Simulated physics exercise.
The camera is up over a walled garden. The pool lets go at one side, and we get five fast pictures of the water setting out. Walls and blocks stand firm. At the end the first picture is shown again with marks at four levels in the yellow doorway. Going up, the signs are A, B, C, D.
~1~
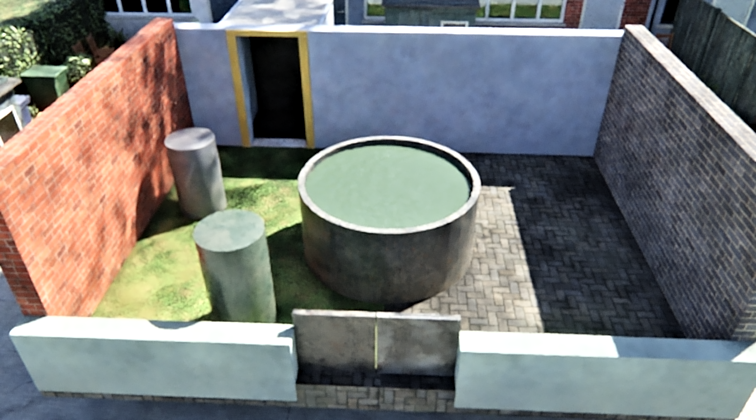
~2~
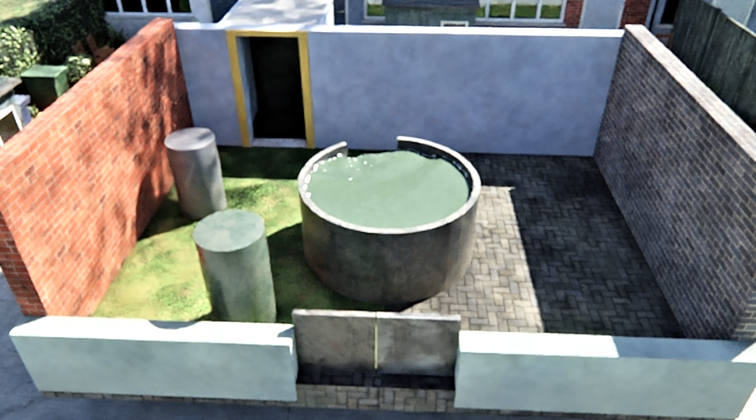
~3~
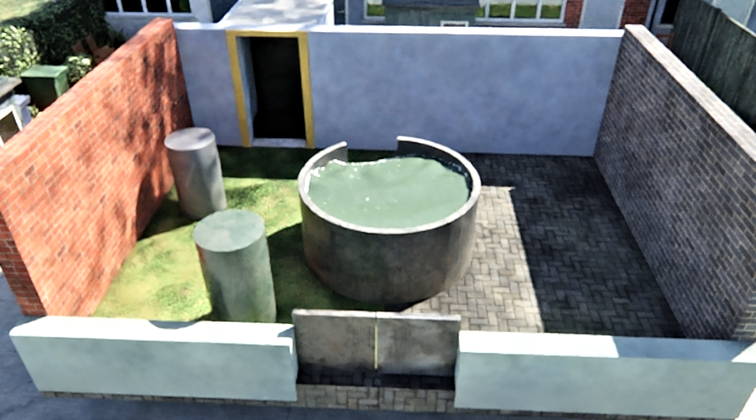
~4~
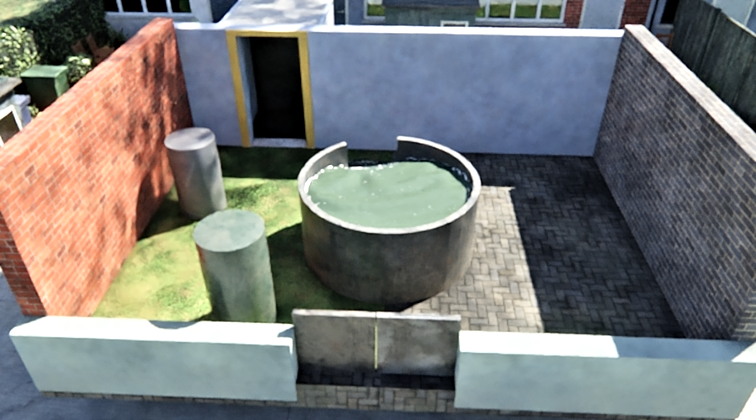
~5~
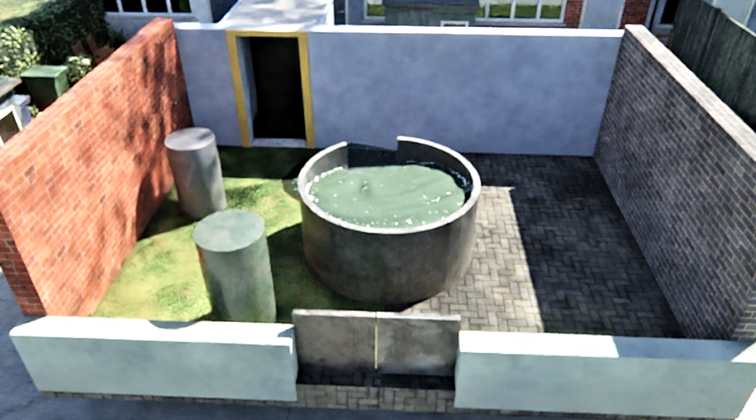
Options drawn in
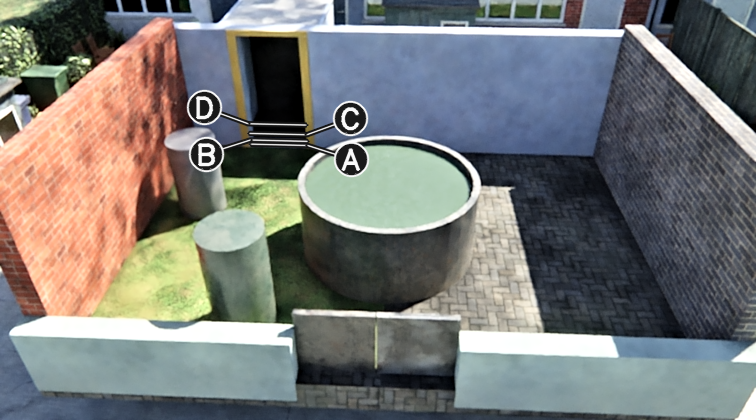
Green water in a round raised pool lay still in a walled yard, then a gap opened in the rim at the back, and the water rippled, foamed and sank lower inside.
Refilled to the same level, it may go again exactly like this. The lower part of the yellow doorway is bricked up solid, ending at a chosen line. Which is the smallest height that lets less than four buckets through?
The limit is C.
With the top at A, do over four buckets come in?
Yes, that goes wrong.
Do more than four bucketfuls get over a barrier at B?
Yes.
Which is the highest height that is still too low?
Height B.
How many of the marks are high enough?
Two of them.
On the marked copy, A at (279, 144); B at (278, 140); C at (278, 134); D at (277, 124); from the bottom up A, B, C, D.
Choosing A, dozens of bucketfuls pour in.
Choosing B, about 8 bucketfuls get in.
Choosing C, a splash gets over, under a bucket.
Choosing D, nothing gets over.
